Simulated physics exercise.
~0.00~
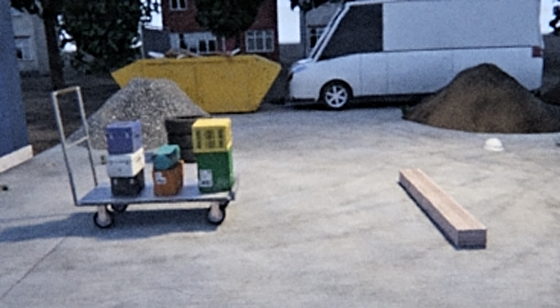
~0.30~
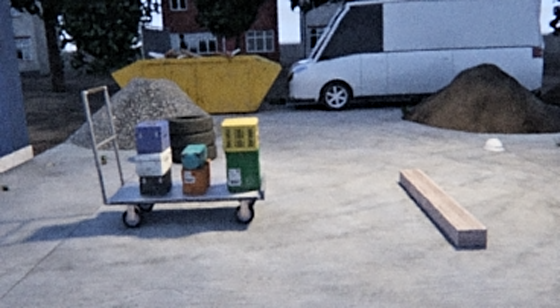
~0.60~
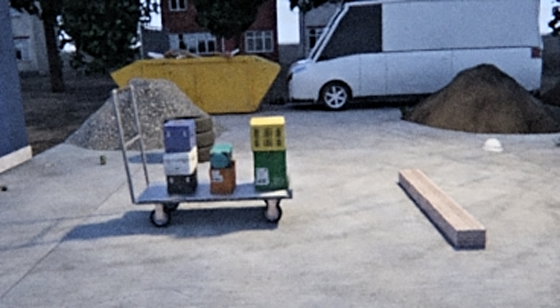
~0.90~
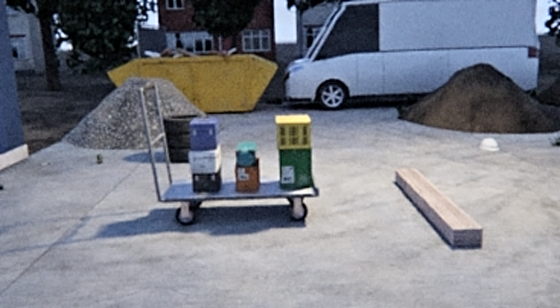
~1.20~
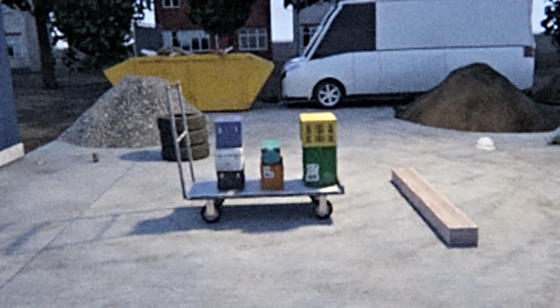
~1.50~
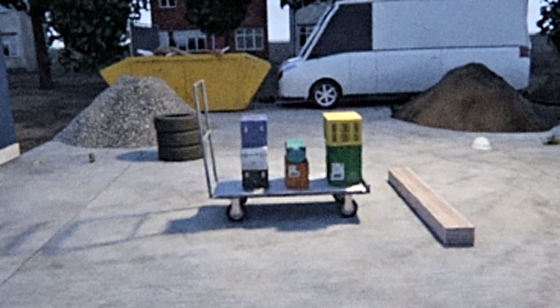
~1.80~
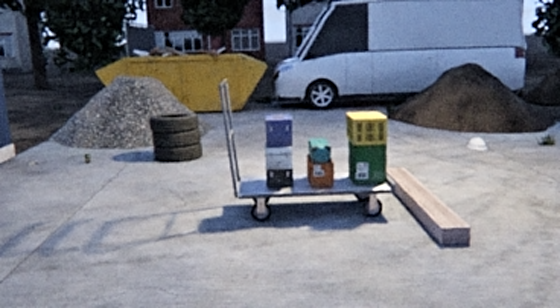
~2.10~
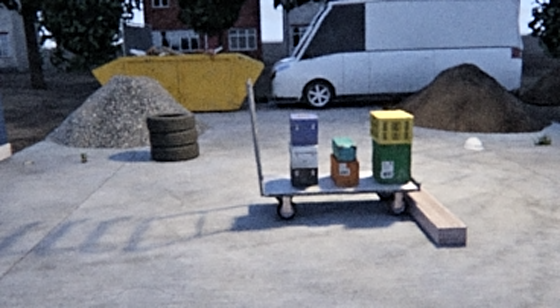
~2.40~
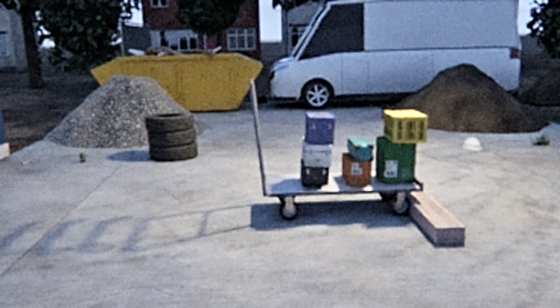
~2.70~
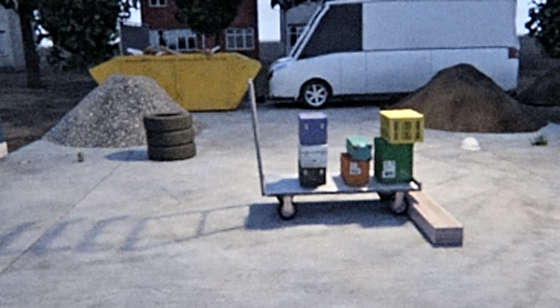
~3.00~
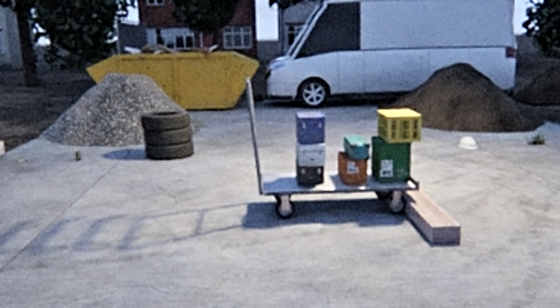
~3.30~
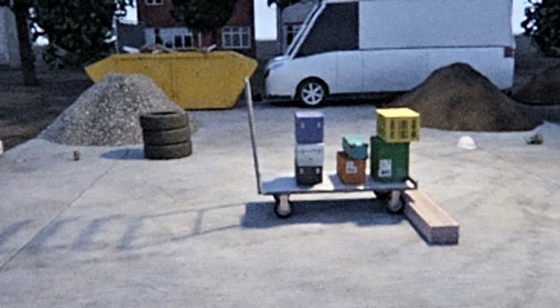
To begin with, a platform trolley rolls right across a concrete yard, carrying stacked boxes, with a yellow skip, a white van and mounds of gravel and soil behind it. Blue, white and black toolboxes stand stacked near the handle, a teal case sits on an orange carton, and a yellow crate rests on a green box. The trolley keeps rolling right until its front wheels meet the long kerb and it halts. The load shifts slightly, the yellow crate sitting a little askew. Finally, the trolley rests against the kerb with everything still aboard.
